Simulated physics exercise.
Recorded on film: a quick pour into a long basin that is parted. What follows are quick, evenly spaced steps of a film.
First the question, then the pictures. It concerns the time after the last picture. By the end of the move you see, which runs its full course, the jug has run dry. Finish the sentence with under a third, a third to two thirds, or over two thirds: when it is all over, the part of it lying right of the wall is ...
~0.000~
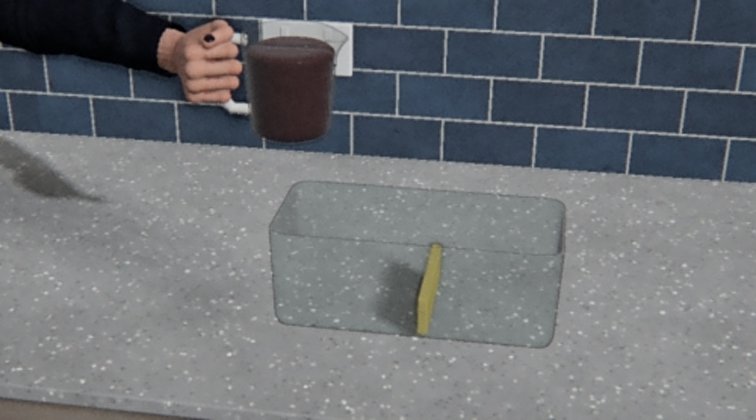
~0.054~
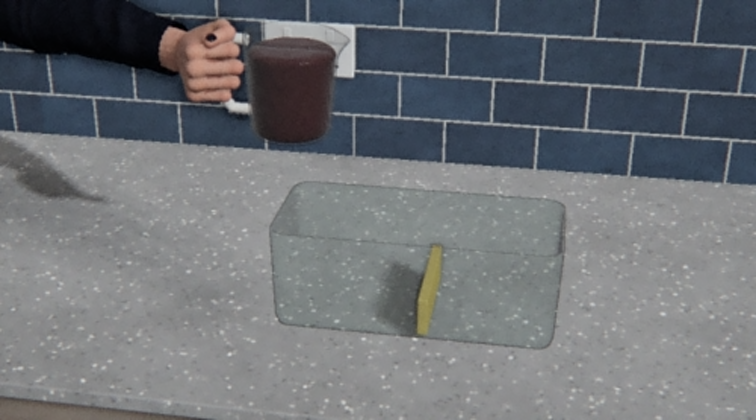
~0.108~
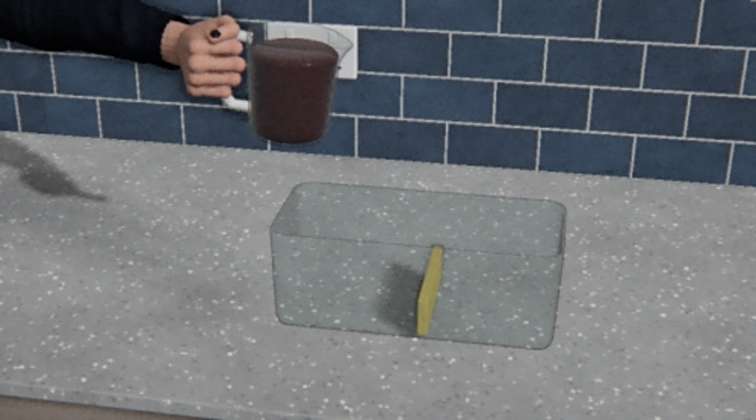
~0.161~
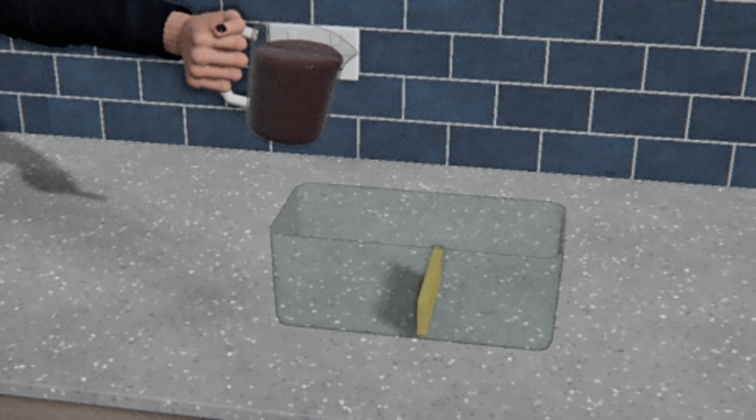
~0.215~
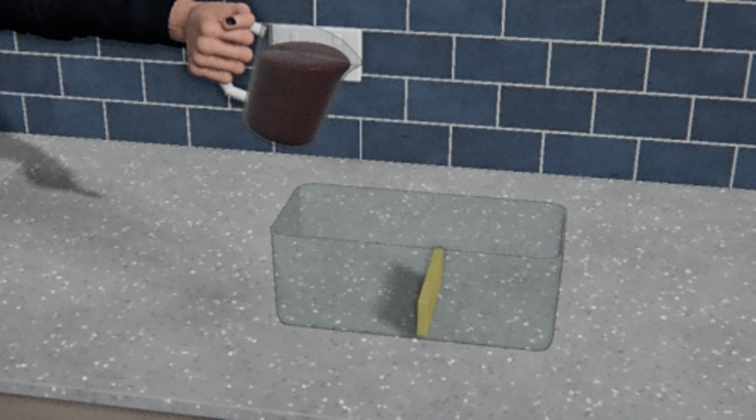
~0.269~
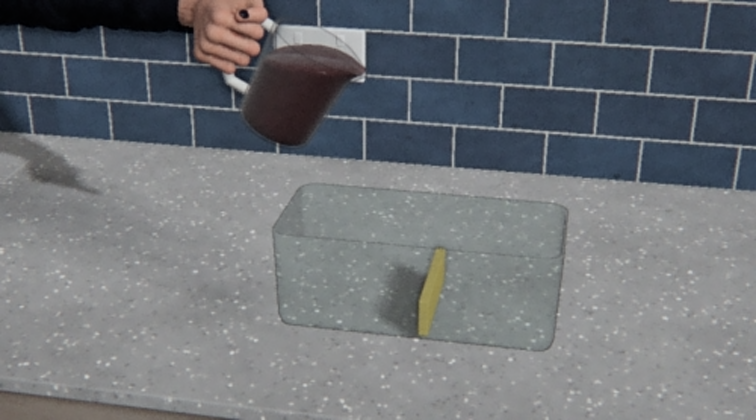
... under a third.
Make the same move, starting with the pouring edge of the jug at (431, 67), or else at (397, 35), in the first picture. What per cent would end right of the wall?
First place gives some 95 %, second place some 95 %.
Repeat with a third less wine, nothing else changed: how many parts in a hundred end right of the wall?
Close to 5 per cent, more or less.
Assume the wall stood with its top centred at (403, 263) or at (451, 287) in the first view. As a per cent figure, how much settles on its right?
In order, 85 and 10 in a hundred.
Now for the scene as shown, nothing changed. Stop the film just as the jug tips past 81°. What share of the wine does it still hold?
About 65 per cent.
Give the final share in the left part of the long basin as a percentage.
Close to 80 per cent.
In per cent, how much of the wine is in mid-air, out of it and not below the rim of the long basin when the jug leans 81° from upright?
About 25 per cent.
A moment on, the jug is tipped on its side and 66 per cent is still to pour, 8 is left of the wall and 2 right of it.
Next, the jug is tipped on its side and 26 per cent is still to pour, 41 is left of the wall and 13 right of it.
Then the jug is tipped on its side and 8 per cent is still to pour, 67 is left of the wall and 18 right of it.
Later the jug is tipped on its side and 2 per cent is still to pour, 76 is left of the wall and 19 right of it.
In the end 80 per cent lies left of the wall, 19 right of it and 1 outside.
